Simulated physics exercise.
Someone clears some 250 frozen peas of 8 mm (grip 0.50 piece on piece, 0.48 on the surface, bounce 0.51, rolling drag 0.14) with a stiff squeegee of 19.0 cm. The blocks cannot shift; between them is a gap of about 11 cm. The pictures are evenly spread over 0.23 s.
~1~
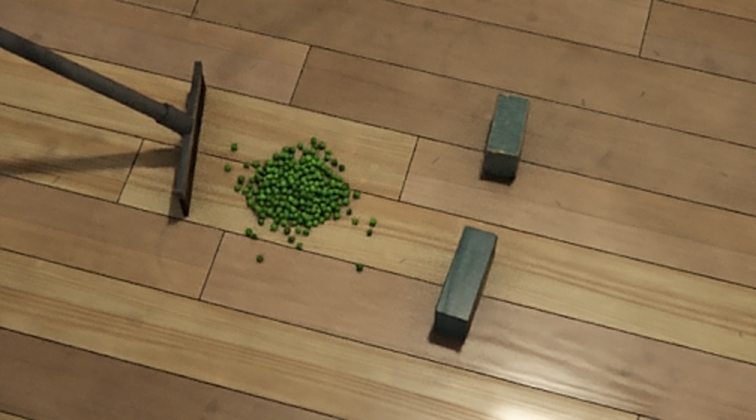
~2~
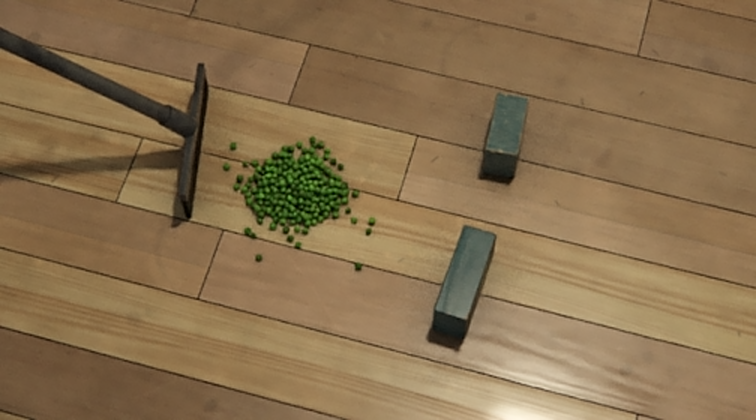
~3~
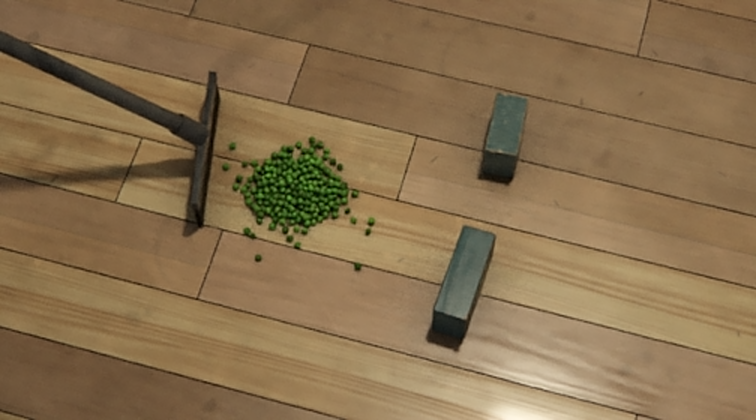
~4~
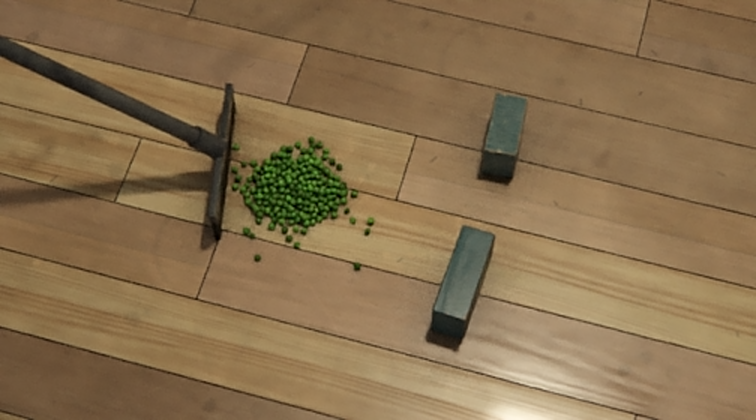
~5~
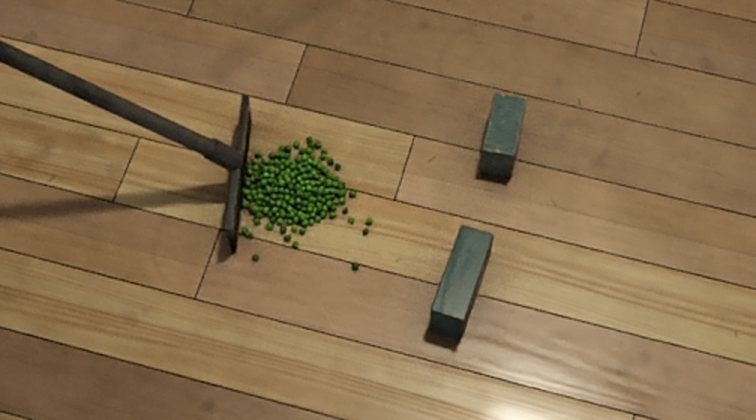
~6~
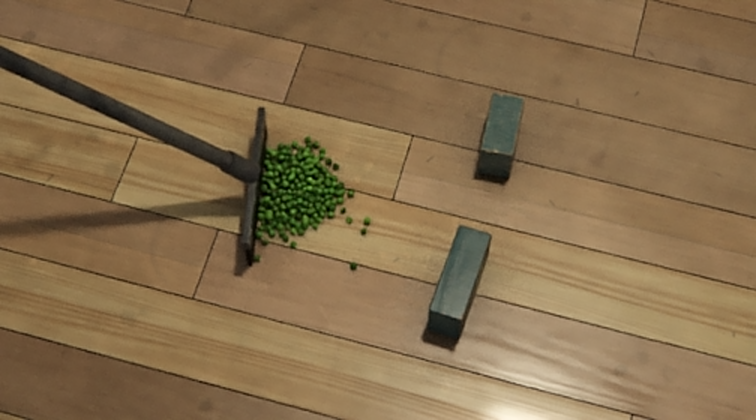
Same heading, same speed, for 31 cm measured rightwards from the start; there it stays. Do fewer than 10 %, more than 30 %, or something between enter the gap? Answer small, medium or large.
In or through the gap: Small.
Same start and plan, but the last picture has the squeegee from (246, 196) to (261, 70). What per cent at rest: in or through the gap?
Through 20.
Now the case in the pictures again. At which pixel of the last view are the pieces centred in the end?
At about (428, 224).
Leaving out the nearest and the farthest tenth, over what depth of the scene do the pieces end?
Roughly 20 cm.
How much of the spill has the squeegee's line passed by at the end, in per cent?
About 35 per cent.
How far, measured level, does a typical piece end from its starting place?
Roughly 16 cm.
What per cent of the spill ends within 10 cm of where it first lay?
Some 20 per cent.
Then, 0.21 s after the last picture, squeegee 25 cm from its start, spill 19 cm wide; held up before the blocks 100 %.
Then, 0.42 s after the last picture, squeegee 34 cm from its start, spill 23 cm wide; round the near block 5 %, held up before the blocks 95 %.
Then, 0.60 s after the last picture, squeegee 34 cm from its start, spill 23 cm wide; round the near block 5 %, held up before the blocks 95 %.
In the end, in or through the gap 0 %, round the near block 5 %, round the far block 0 %, held up before the blocks 95 %.
